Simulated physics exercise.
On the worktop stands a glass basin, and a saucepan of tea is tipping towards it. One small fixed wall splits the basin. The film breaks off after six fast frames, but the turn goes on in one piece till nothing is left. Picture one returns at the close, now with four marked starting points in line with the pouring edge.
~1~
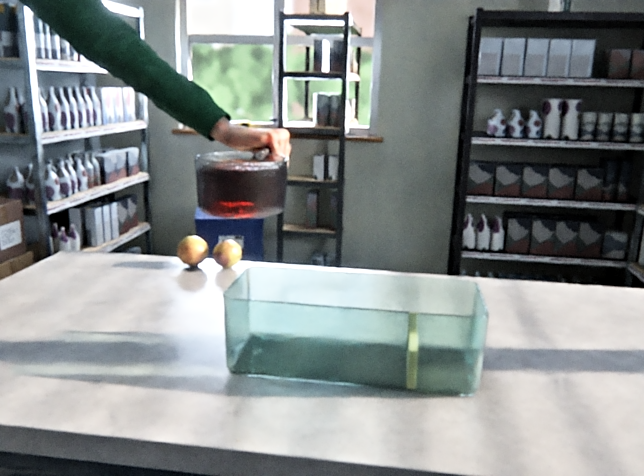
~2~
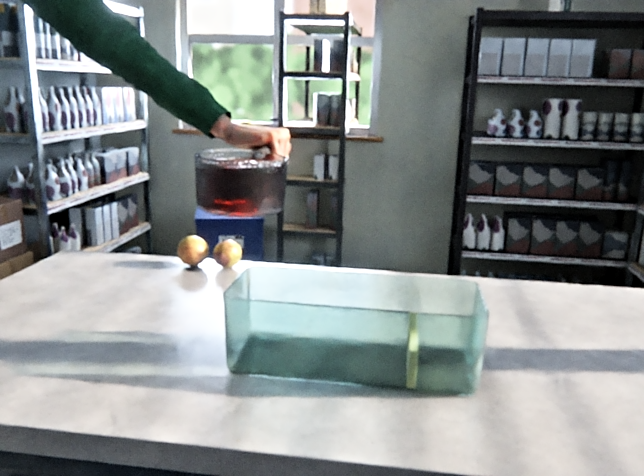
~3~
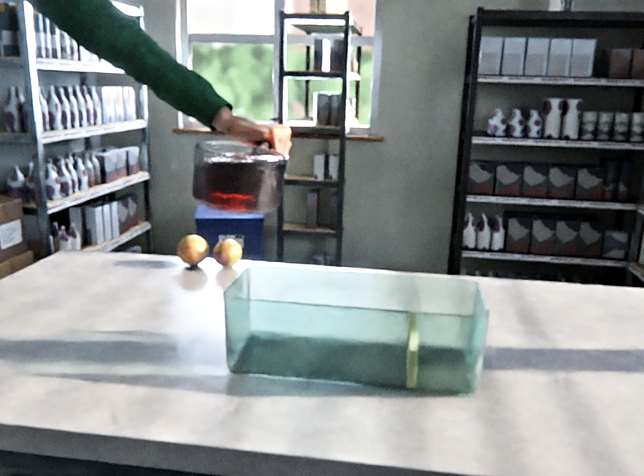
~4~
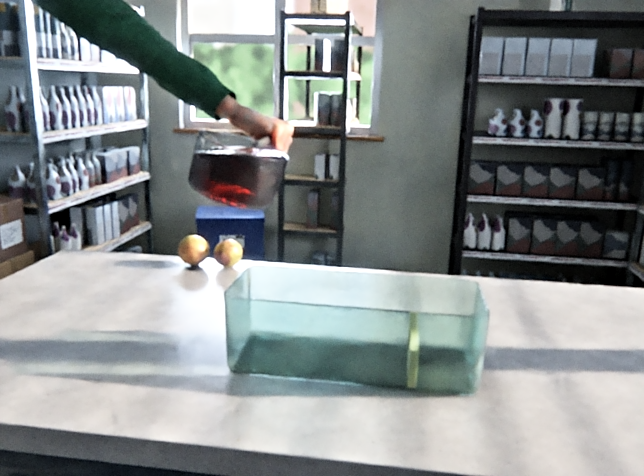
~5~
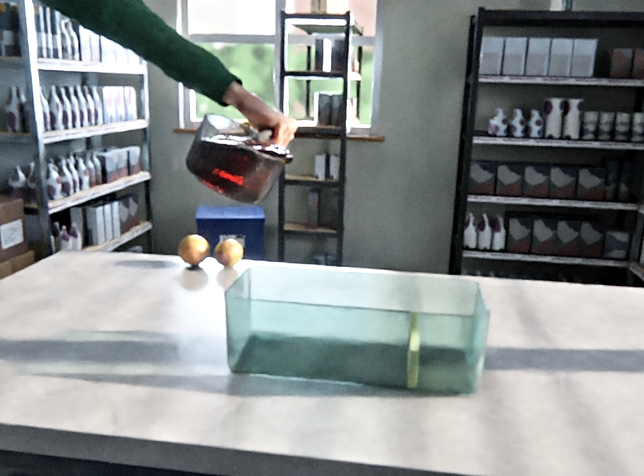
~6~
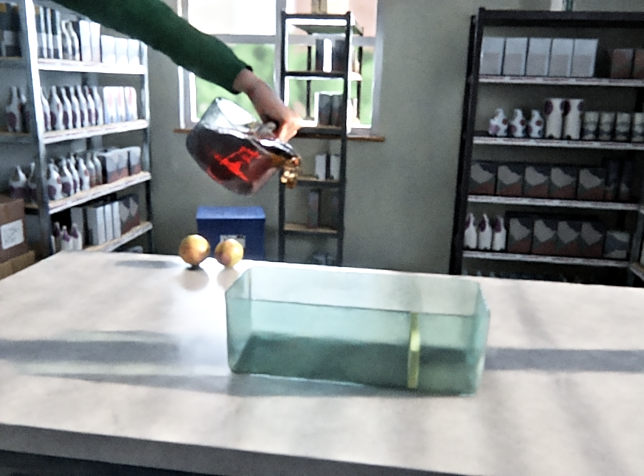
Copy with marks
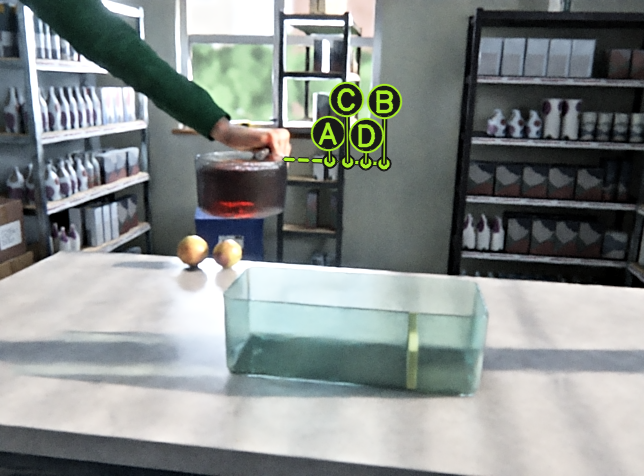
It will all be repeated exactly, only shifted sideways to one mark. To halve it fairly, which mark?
I would pick place A.
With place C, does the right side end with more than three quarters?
No, it does not.
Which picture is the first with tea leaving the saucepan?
Picture 5.
In lime, A at (329, 161); B at (383, 163); C at (347, 162); D at (365, 162).
If A is chosen, about 49 % ends left of the wall and 44 % right of it; 7 % is lost outside.
If B is chosen, about 23 % ends left of the wall and 70 % right of it; 8 % is lost outside.
If C is chosen, about 34 % ends left of the wall and 62 % right of it; 4 % is lost outside.
If D is chosen, about 31 % ends left of the wall and 62 % right of it; 7 % is lost outside.
